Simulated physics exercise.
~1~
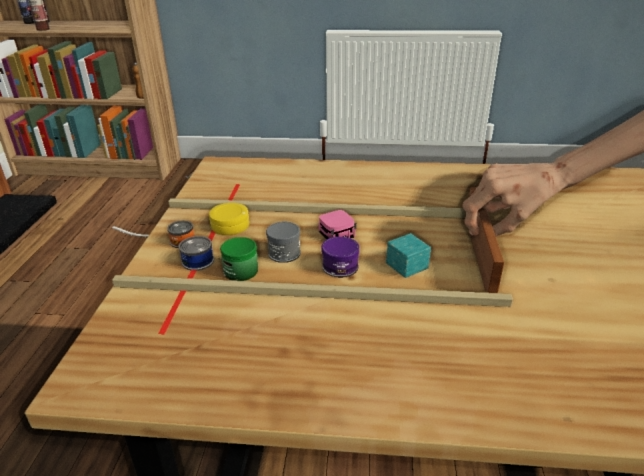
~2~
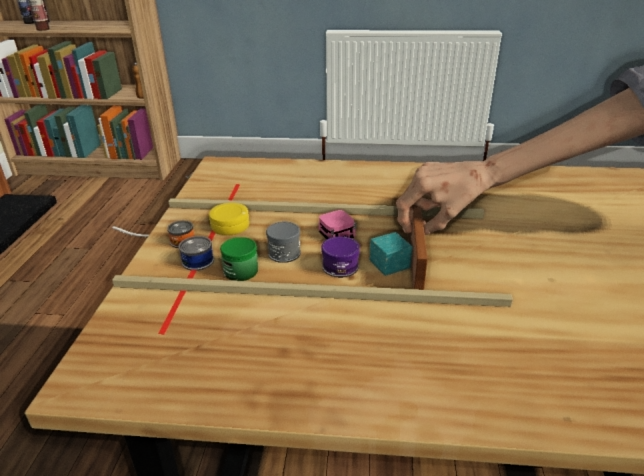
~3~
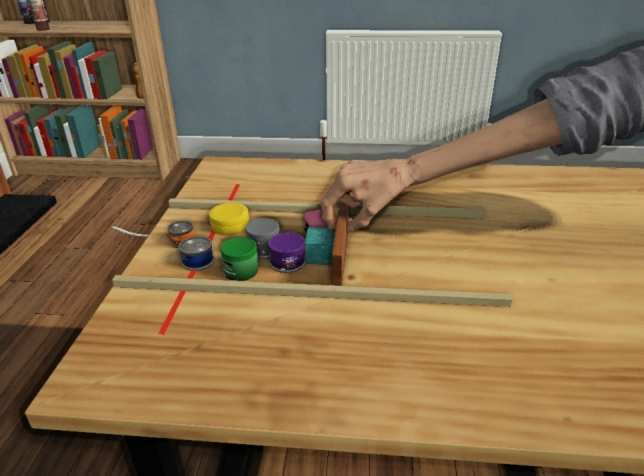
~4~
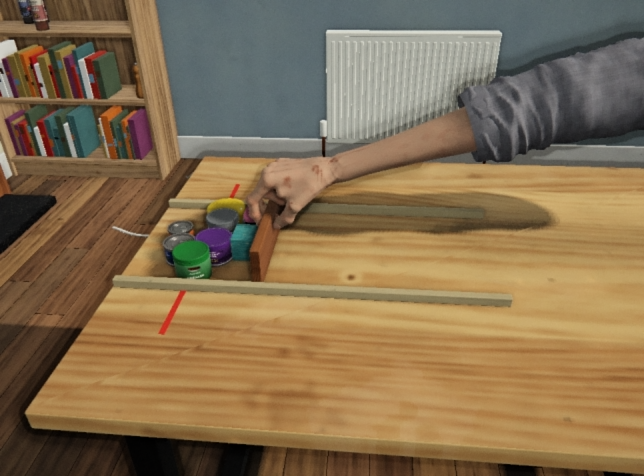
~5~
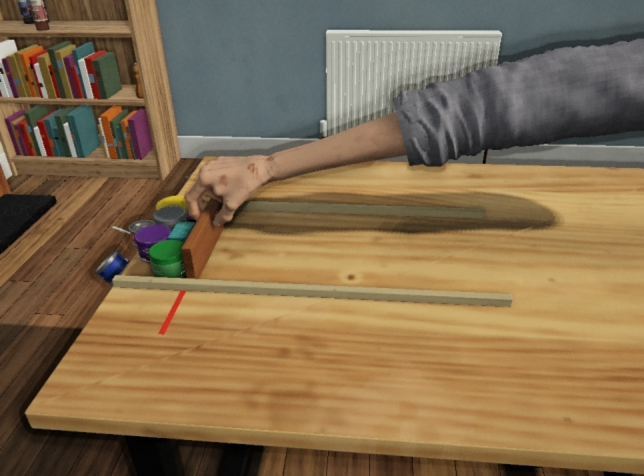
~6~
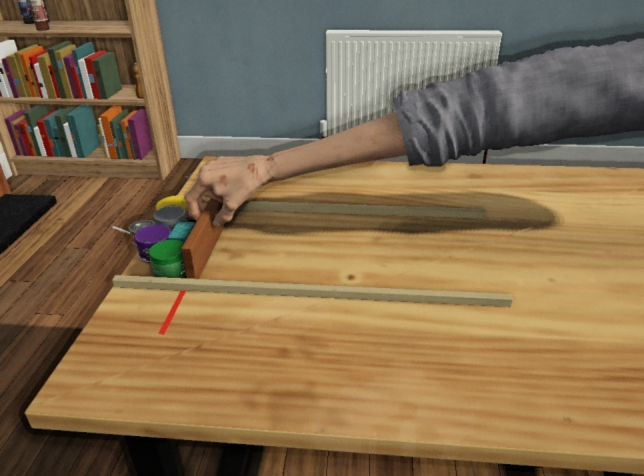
A hand sliding an upright board leftward along a wooden table, bunching coloured tins and blocks and pushing a blue tin off the edge.
